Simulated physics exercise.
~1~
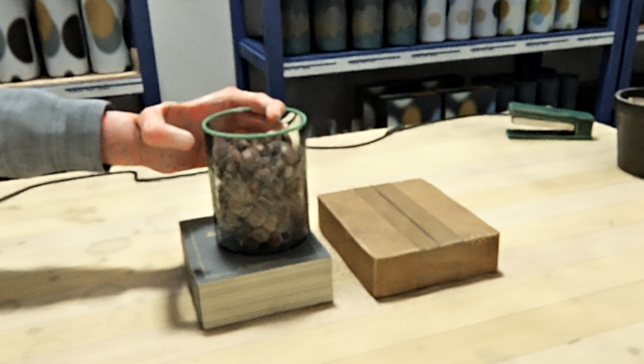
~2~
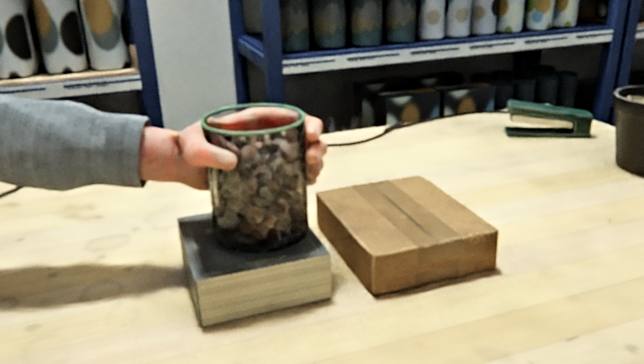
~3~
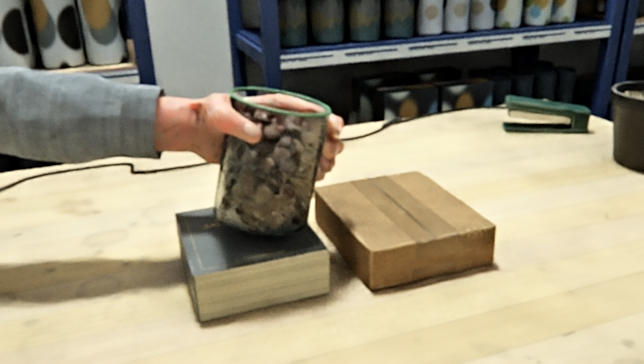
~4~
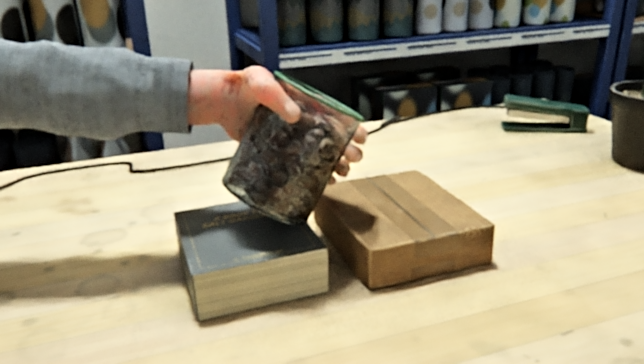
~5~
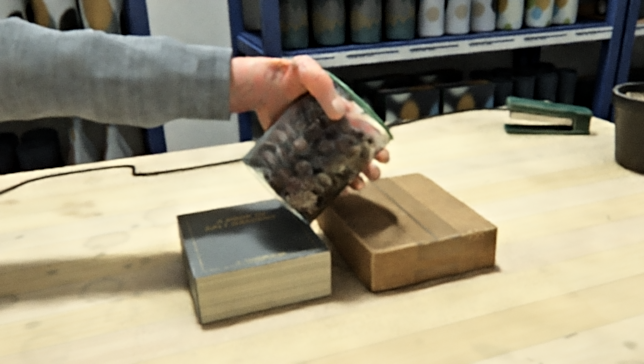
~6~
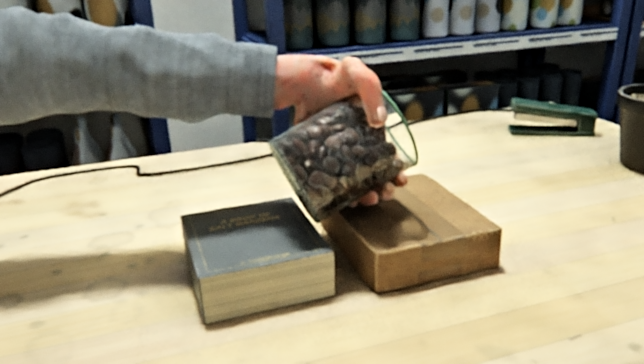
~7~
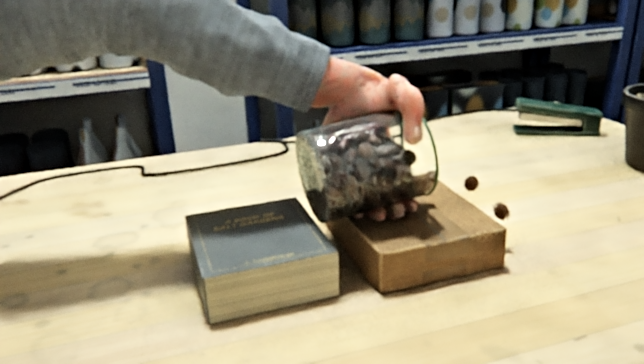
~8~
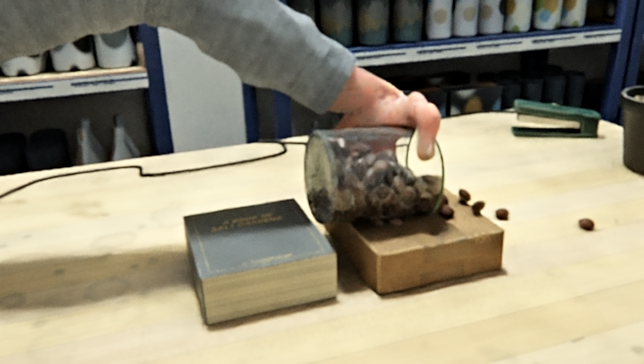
A hand in a grey sleeve reaches in from the left and grips a clear glass with a green-tinted rim, full of small dark brown pieces, standing on a dark book on a pale wooden table. A brown box sits to the right, with a green stapler and blue shelves of patterned containers behind, seen from slightly above. The hand lifts the glass and tilts it rightward over the box, the contents staying inside at first. As it reaches its side, a few pieces tumble out. It ends lying on the box, most pieces still inside, some scattered on the box and table.
